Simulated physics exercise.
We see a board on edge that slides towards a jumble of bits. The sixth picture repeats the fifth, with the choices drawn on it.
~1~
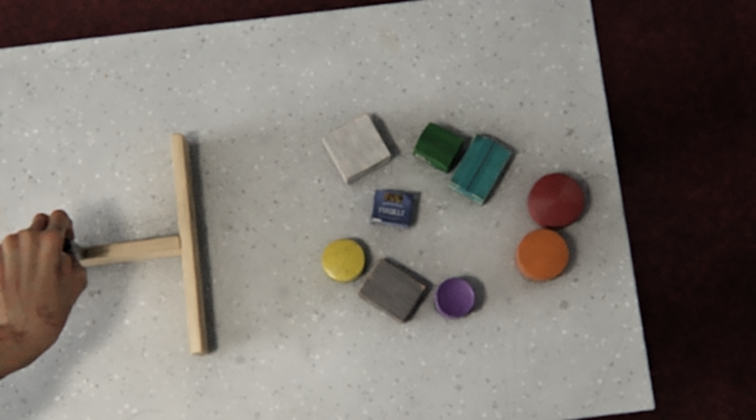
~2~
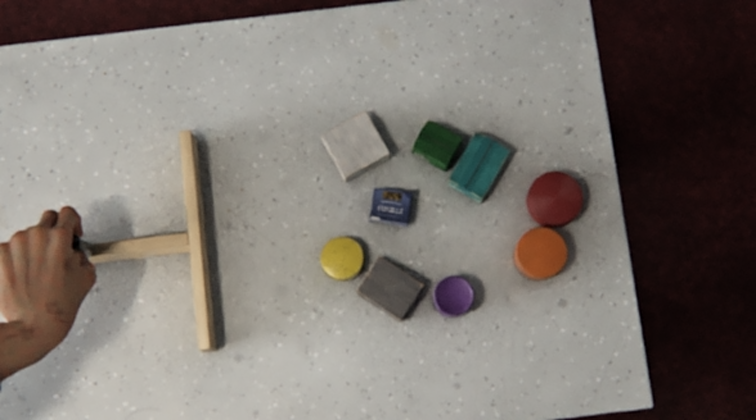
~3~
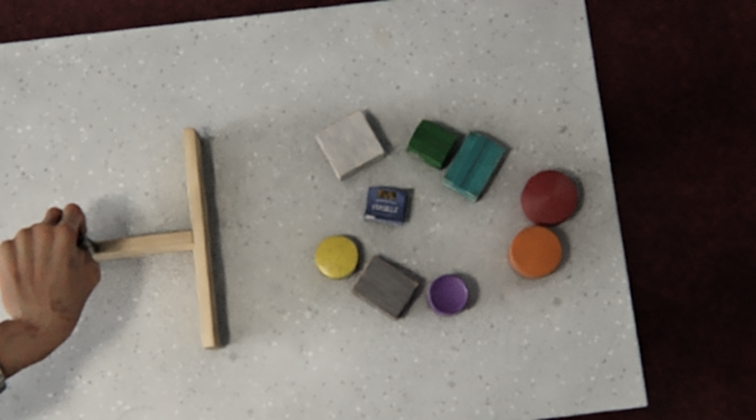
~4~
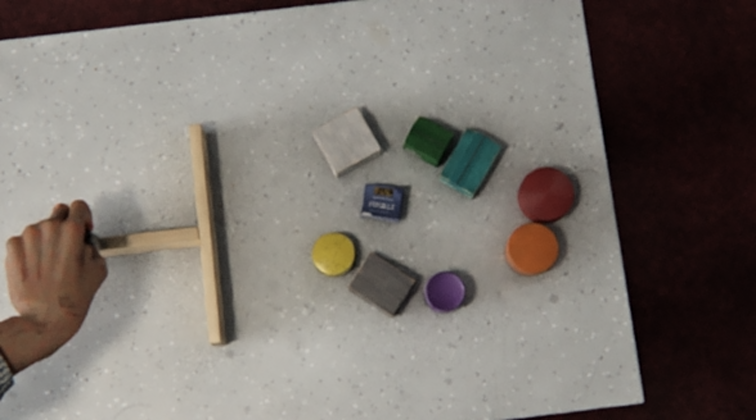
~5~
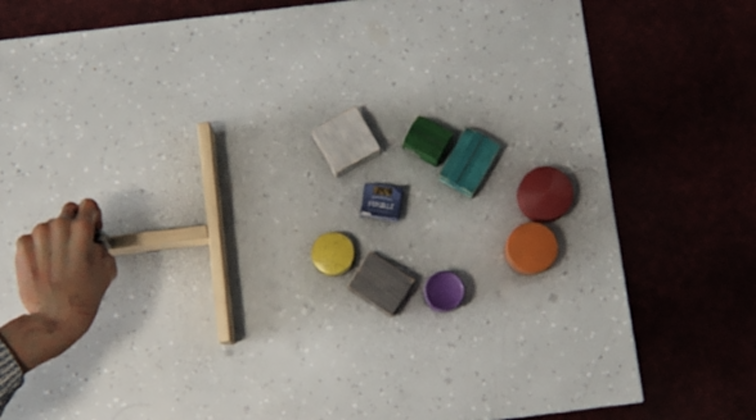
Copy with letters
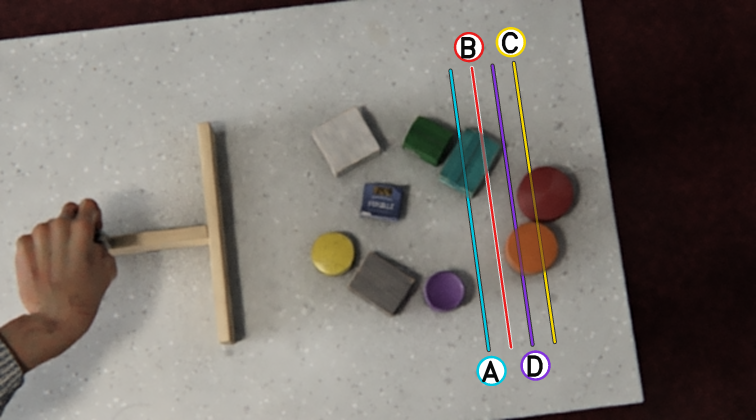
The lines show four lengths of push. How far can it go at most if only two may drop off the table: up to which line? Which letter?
It should halt at C.
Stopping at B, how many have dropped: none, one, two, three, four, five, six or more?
By then, none.
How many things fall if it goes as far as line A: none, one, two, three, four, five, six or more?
In all, none.
On the copy, A at (469, 207); B at (491, 205); C at (534, 200); D at (512, 202).
On C. First, board (330, 217); white block (356, 143); yellow pot (360, 240).
Then, board (446, 203); orange pot (534, 245); turquoise box (513, 161).
Finally, board (534, 192); green box (588, 88); orange pot (611, 240); none fallen.
By contrast, A is within the limit but short; B is within the limit but short; D is within the limit but short.
